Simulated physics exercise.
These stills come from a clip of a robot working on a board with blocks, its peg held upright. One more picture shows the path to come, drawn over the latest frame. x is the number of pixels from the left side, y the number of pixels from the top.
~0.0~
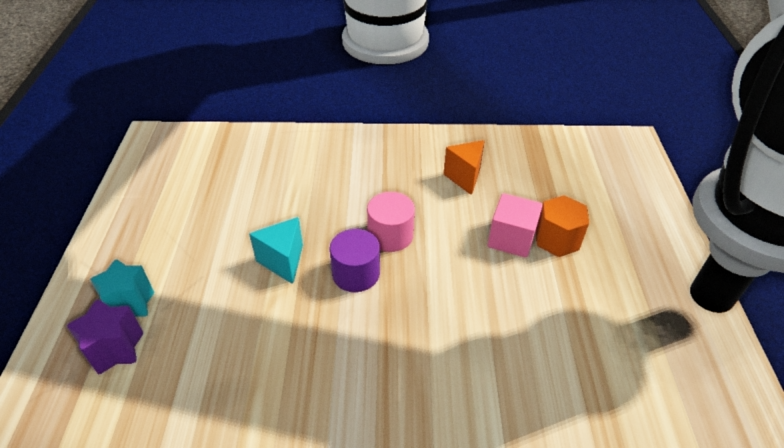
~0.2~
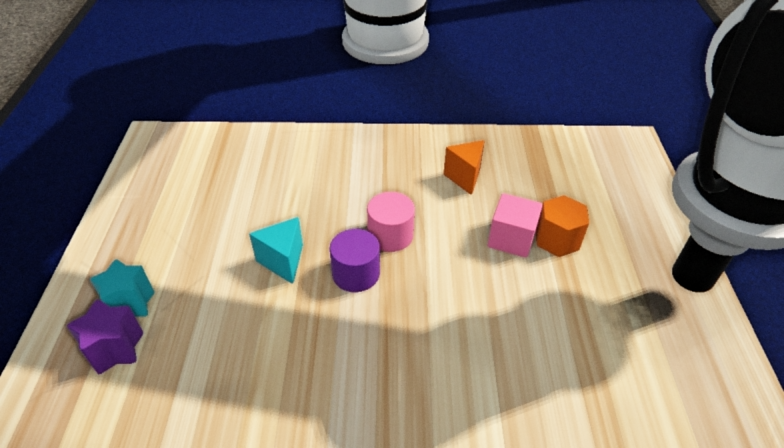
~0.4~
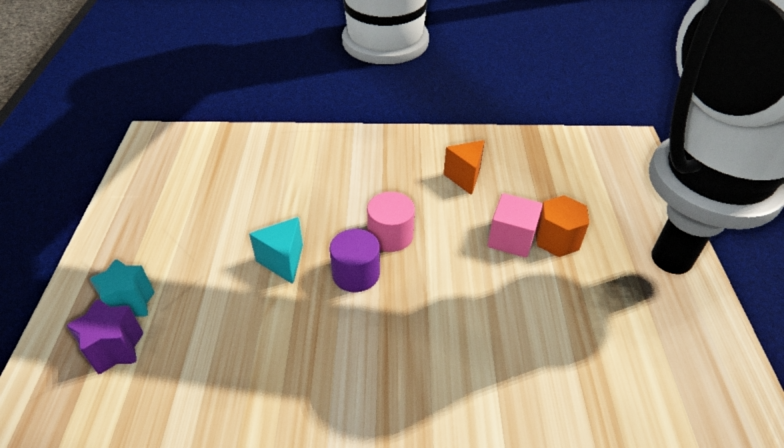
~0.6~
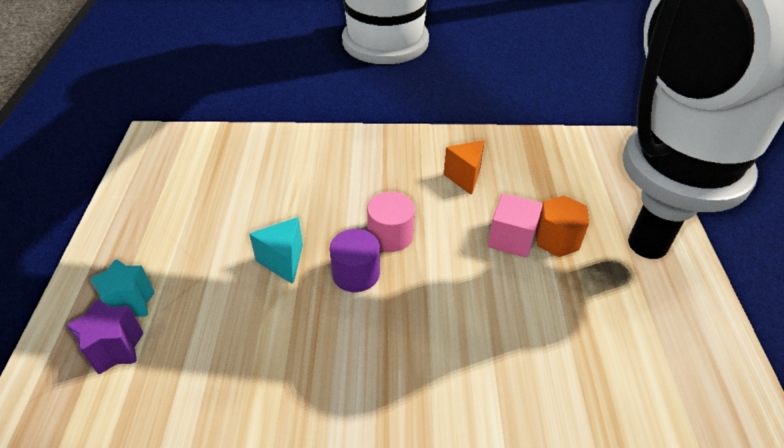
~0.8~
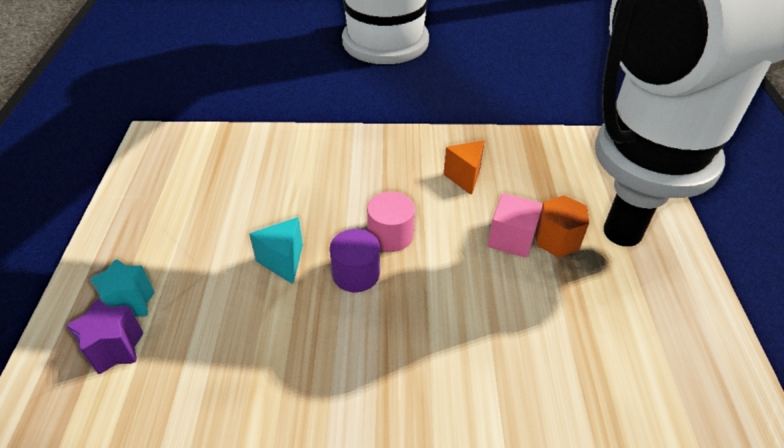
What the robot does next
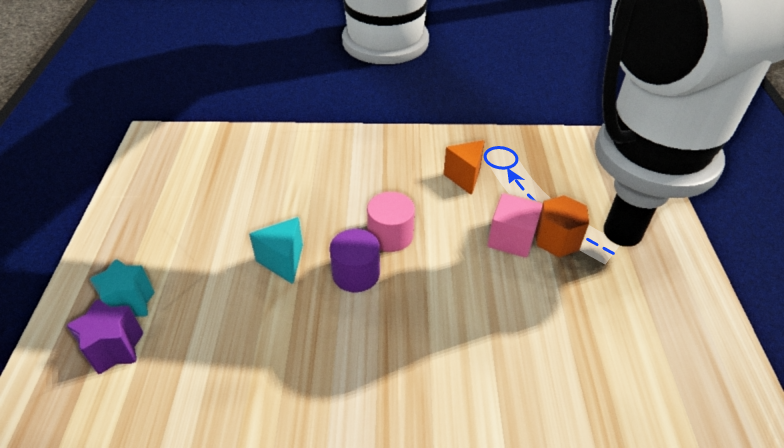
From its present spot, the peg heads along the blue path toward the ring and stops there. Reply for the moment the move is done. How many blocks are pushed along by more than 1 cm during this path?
It's going to be two.
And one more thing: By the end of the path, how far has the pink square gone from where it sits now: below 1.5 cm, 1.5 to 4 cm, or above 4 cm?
It gets moved 1.5 to 4 cm.
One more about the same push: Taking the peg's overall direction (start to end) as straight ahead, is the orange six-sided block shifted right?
In short: No.
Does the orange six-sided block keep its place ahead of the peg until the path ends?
I believe not.
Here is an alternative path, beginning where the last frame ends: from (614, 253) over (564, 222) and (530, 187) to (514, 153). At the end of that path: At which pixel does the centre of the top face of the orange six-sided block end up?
I think it will end close to (517, 186).
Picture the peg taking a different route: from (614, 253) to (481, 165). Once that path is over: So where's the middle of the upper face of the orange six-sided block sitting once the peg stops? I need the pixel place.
The centre of its top face lies at (504, 183).
Path on the board, from (614, 253) by way of (562, 224) and (525, 191) to (501, 158).
What follows on the original path. One third of the way, peg (568, 204); pink square (492, 207), turned 30° anticlockwise; orange six-sided block (530, 195), turned 15° anticlockwise.
Two thirds of the way, peg (529, 171); pink square (481, 206), turned 50° anticlockwise; orange six-sided block (509, 185), turned 40° anticlockwise.
At the end, peg (505, 138); orange triangular block in place; pink square (481, 206), turned 50° anticlockwise; orange six-sided block (509, 185), turned 40° anticlockwise.
